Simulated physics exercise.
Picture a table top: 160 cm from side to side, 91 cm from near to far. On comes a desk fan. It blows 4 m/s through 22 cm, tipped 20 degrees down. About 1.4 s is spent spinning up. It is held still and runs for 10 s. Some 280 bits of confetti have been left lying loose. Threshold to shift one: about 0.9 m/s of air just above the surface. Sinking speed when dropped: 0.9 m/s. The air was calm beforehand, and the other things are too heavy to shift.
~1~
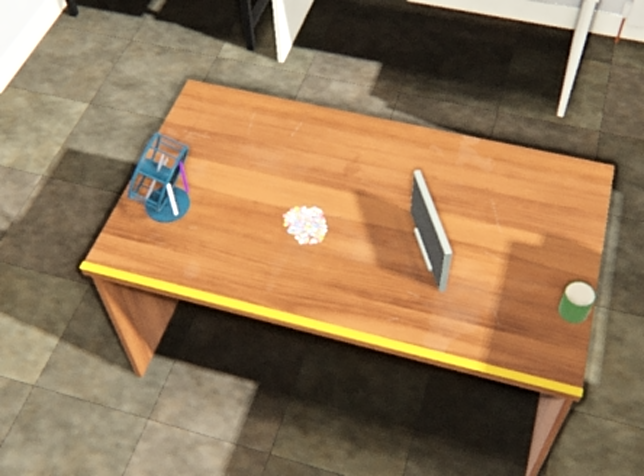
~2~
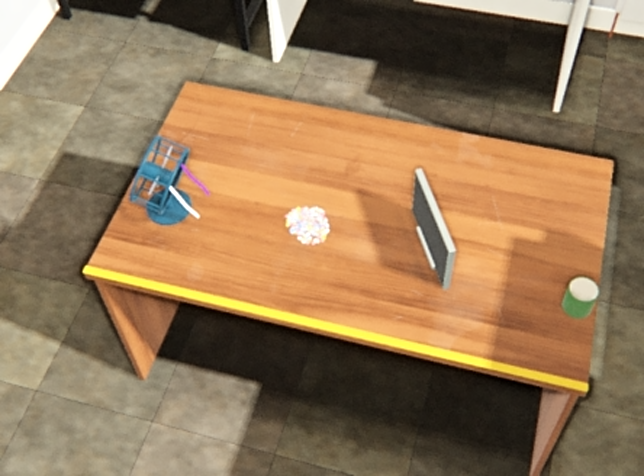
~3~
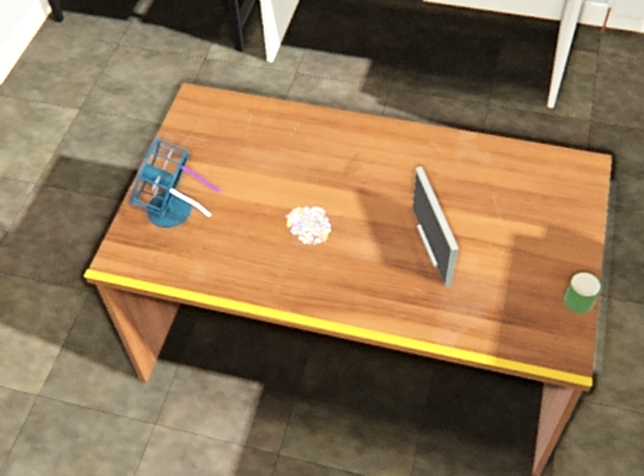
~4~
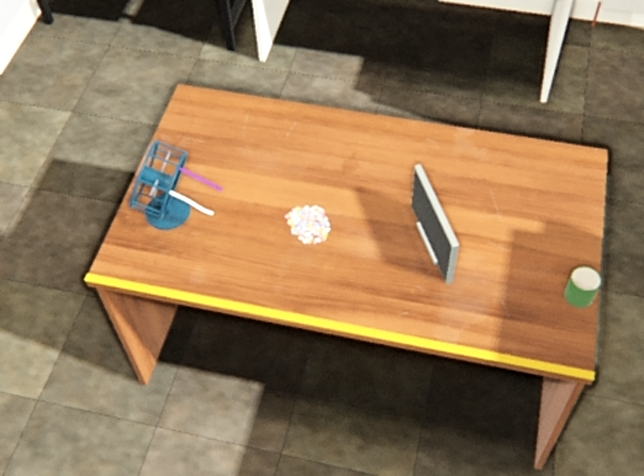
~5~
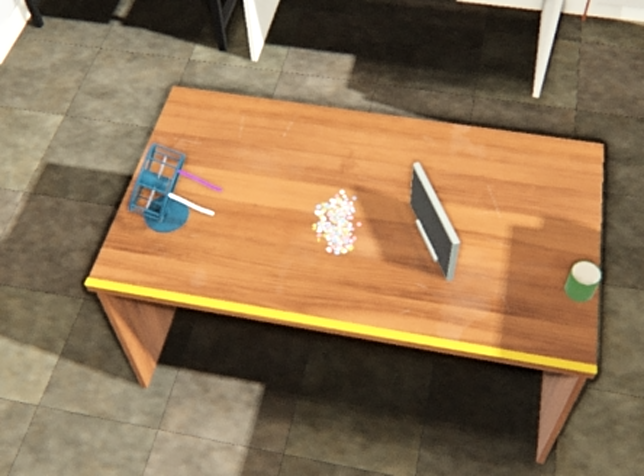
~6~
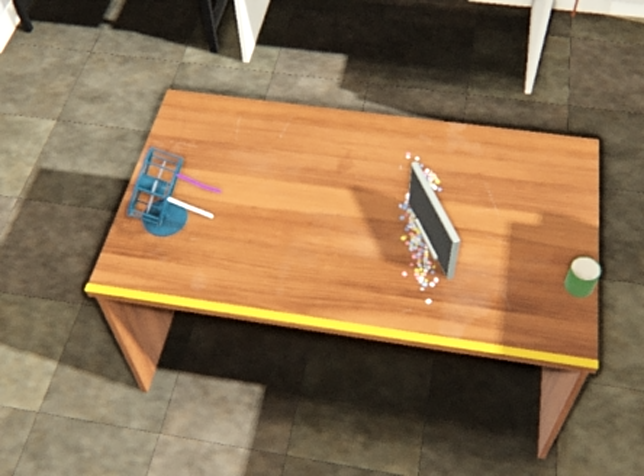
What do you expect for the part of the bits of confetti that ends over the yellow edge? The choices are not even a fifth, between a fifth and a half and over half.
Once it stops, one fifth to one half are across the yellow edge.
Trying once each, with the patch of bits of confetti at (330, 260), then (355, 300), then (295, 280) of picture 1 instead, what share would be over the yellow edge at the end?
In turn: 70 per cent, 100 per cent, 100 per cent.
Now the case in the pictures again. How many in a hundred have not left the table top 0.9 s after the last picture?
The share then is about 40 %.
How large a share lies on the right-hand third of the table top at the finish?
Something close to 1 % ends up there.
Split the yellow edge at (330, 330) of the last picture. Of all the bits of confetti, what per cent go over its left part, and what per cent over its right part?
0 % left, 15 % right.
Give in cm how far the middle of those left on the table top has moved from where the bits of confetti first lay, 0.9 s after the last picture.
Centre offset: Approx. 40 cm.
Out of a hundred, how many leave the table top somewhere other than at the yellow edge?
Estimated share: Around 70 %.
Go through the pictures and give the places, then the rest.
In the first picture, the middle of the bits of confetti is near (307, 225), none has stirred yet and the mouth of the desk fan is at (159, 172).
In the second picture, the middle of the bits of confetti is near (309, 225), none has stirred yet and the yellow edge is centred on (321, 329).
In the third picture, the middle of the bits of confetti is near (310, 225), none has stirred yet, the top of a laptop is at (436, 207) and the top of a mug is at (586, 284).
In the fourth picture, the middle of the bits of confetti is near (310, 225) and none has stirred yet.
In the fifth picture, the middle of the bits of confetti is near (337, 223), the farthest in sight from the desk fan is at (359, 224) and about 95 % have left their places.
In the sixth picture, the middle of the bits of confetti is near (413, 219), the farthest in sight from the desk fan is at (439, 190) and all have left their places.
Then, 0.9 s after the last picture, 43 % are on the move or not yet settled, 22 % are over the yellow edge; the middle of those still in play is near (414, 212).
Then, 2.1 s after the last picture, 26 % are on the move or not yet settled, 28 % are over the yellow edge; the middle of those still in play is near (466, 181).
Then, 4.4 s after the last picture, 11 % are on the move or not yet settled, 30 % are over the yellow edge.
Then, 8.9 s after the last picture, at the end, 32 % are over the yellow edge.
